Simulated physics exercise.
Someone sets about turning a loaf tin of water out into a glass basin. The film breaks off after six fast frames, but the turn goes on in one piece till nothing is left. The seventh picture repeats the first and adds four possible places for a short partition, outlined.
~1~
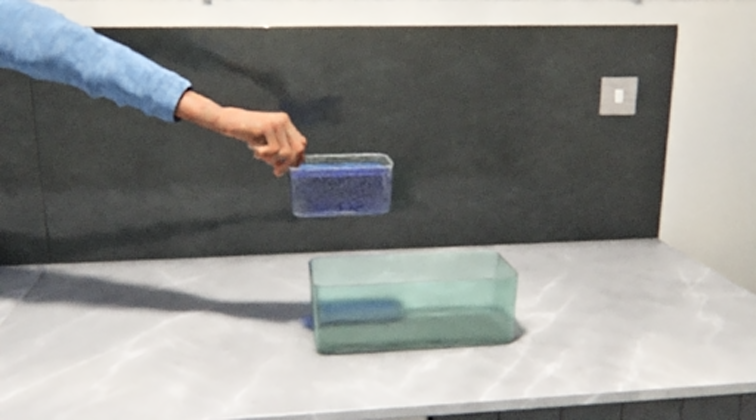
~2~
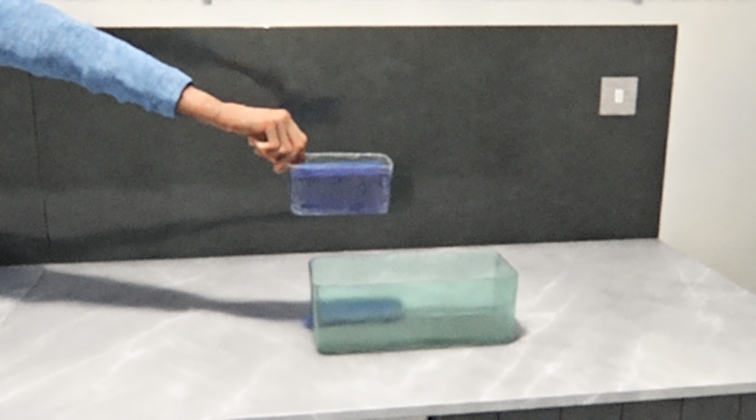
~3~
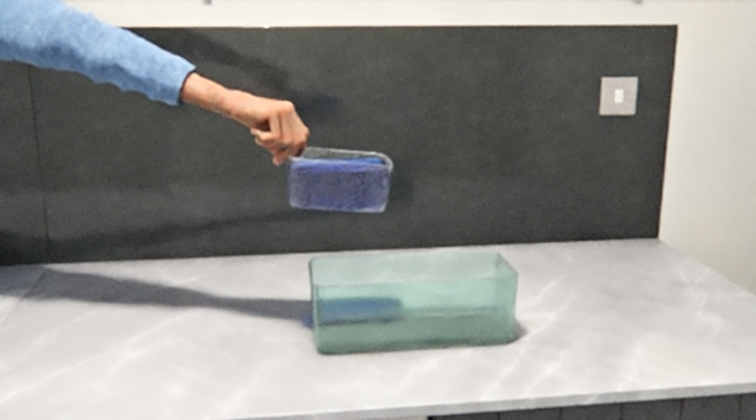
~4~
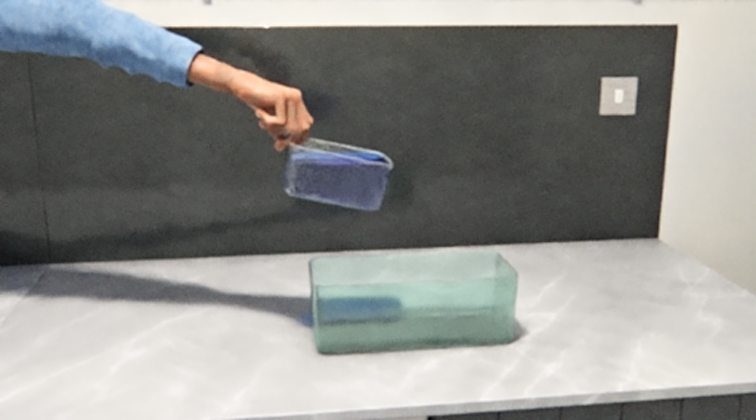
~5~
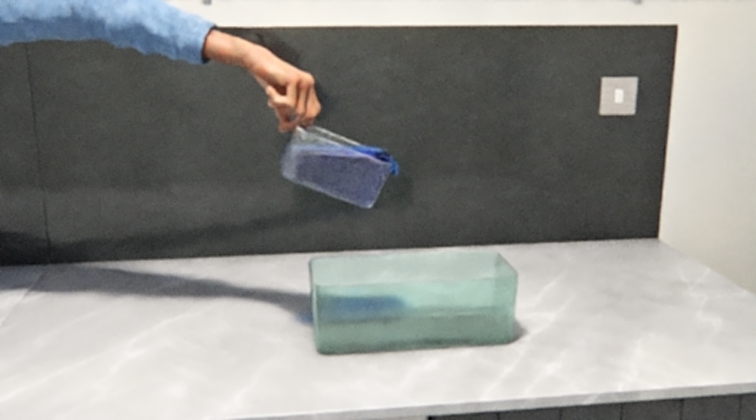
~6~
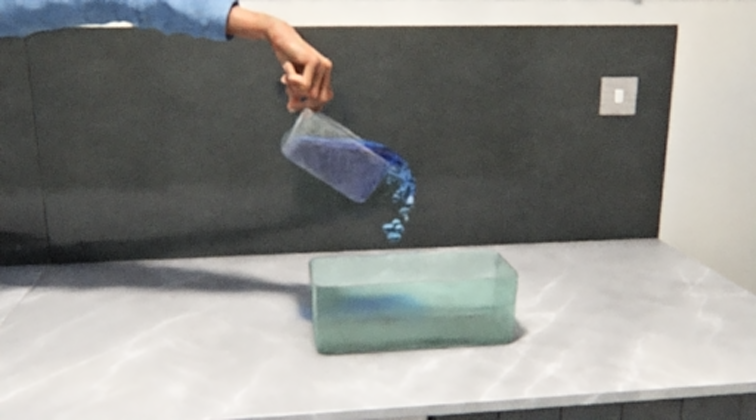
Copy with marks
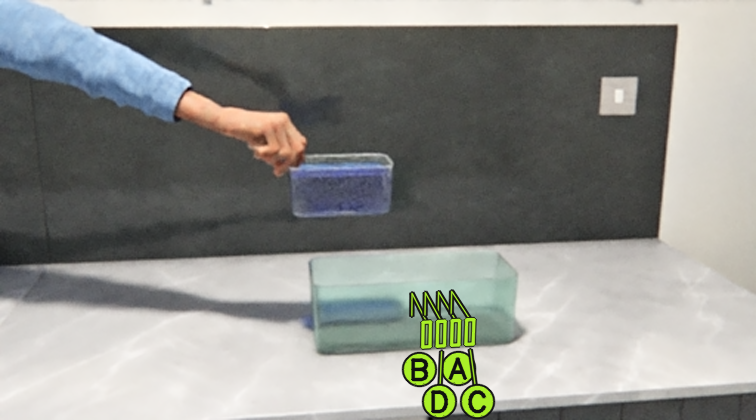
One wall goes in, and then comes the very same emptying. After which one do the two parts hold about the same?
The answer is slot C.
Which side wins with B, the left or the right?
More ends on the right.
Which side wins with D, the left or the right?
The right one.
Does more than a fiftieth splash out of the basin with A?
Yes, it does.
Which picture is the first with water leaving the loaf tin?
In picture 5.
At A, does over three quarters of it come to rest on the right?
No, it does not.
On the marked copy, A at (456, 350); B at (427, 352); C at (470, 349); D at (441, 351).
Choosing A, about 28 % ends left of the wall and 65 % right of it; 7 % is lost outside.
Choosing B, about 10 % ends left of the wall and 84 % right of it; 7 % is lost outside.
Choosing C, about 49 % ends left of the wall and 43 % right of it; 8 % is lost outside.
Choosing D, about 15 % ends left of the wall and 79 % right of it; 7 % is lost outside.
